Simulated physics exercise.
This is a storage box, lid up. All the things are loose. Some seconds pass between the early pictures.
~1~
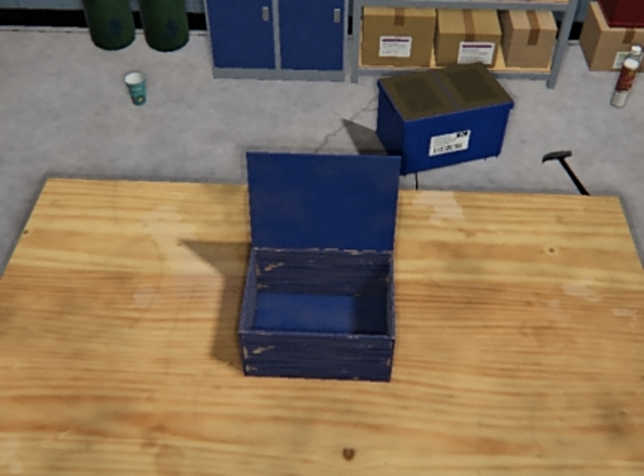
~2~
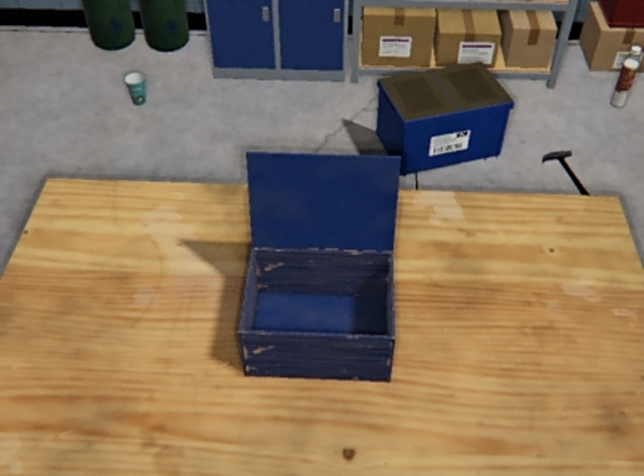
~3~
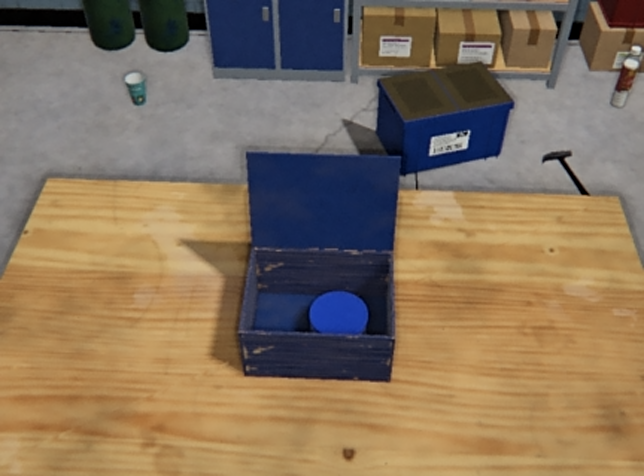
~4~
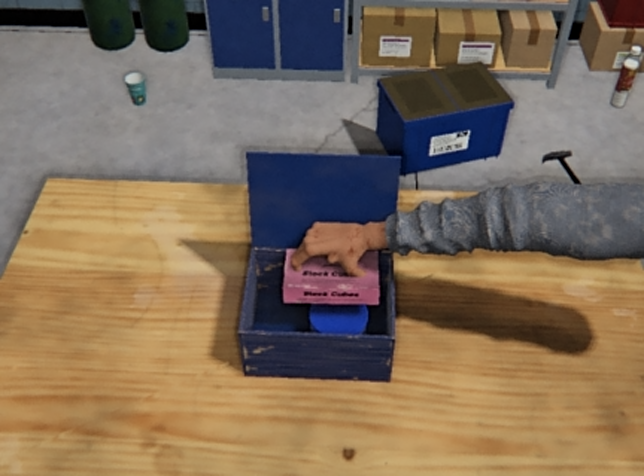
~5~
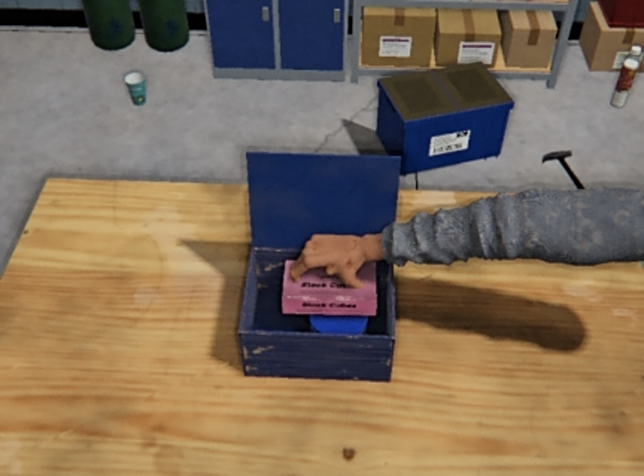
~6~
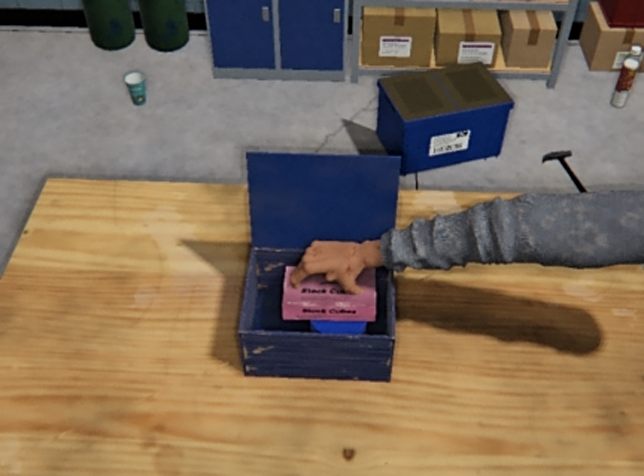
A hand in a grey sleeve reaches in from the right and lowers a pink packet into an open dark blue box on a wooden table, seen from above by a still camera. The box is empty at first, then a round blue tub appears inside at the right. The packet sinks slightly over the tub, with blue cabinets and cardboard boxes behind.
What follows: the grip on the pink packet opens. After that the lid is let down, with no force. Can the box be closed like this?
It closes.
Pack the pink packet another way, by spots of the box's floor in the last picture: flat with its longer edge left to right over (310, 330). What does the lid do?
Then it sits on the rim.
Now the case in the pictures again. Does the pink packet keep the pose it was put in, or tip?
It stays as placed.
Then, 1.10 s after the last picture, lid starting down.
Then, 1.60 s after the last picture, lid 59° above the rim.
Then, 1.90 s after the last picture, lid 37° above the rim.
Then, 2.20 s after the last picture, lid 11° above the rim.
At rest, lid shut; both in place. Seen from the same camera at the end, pink packet near (330, 294).
